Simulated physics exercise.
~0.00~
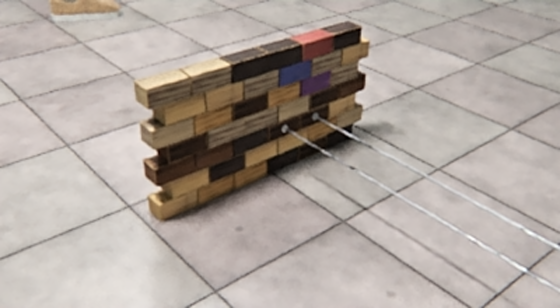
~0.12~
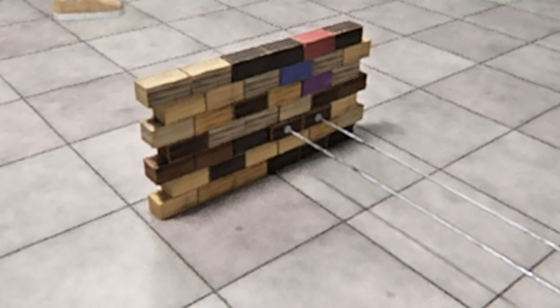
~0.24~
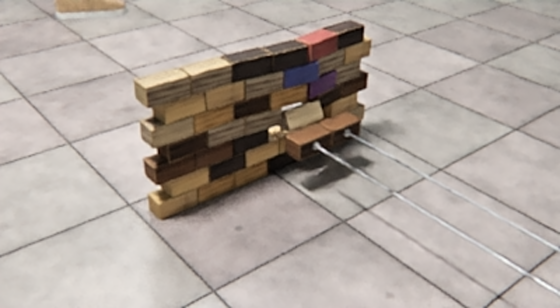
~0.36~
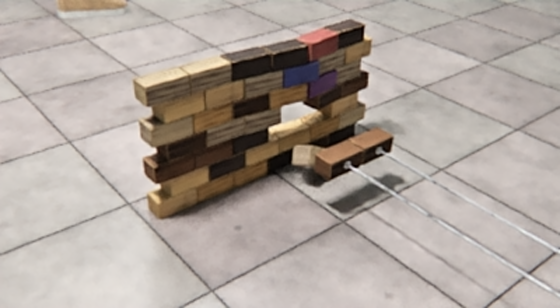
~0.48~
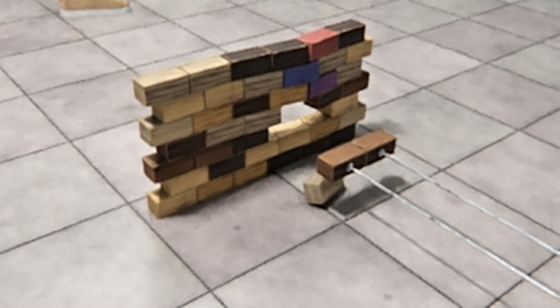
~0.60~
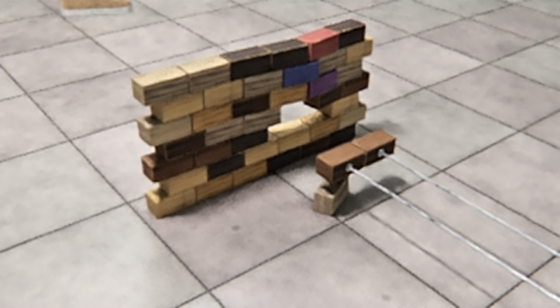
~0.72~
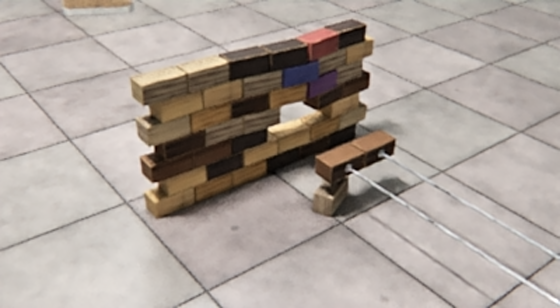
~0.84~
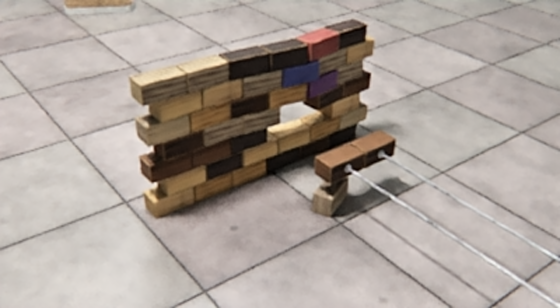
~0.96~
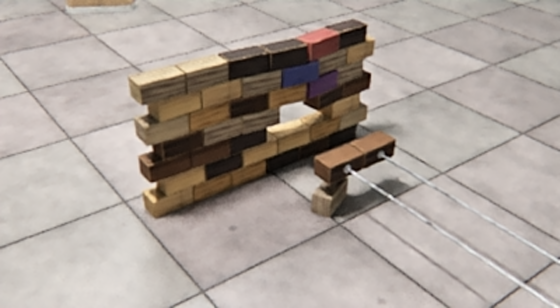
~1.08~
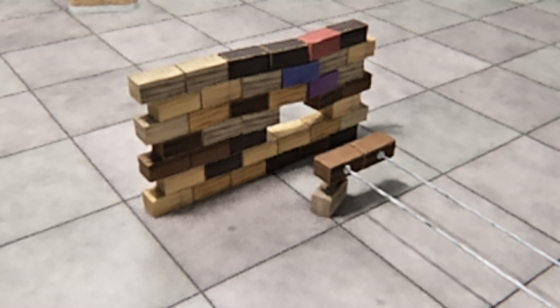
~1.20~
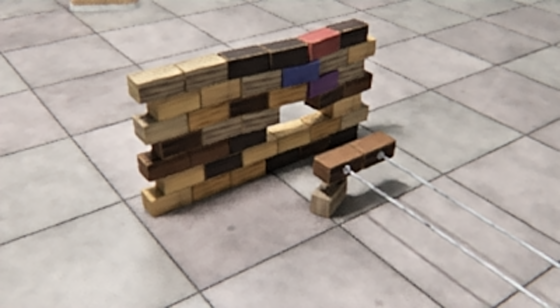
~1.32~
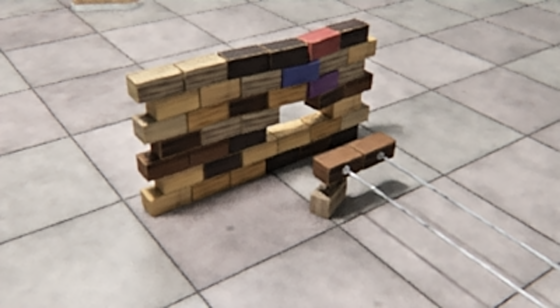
The clip shows two thin rods drawing a pair of neighbouring brown blocks out of a wall of wooden blocks on a tiled floor. A lighter block tumbles out and comes to rest beneath the held pair, while the wall stays standing with a hole.
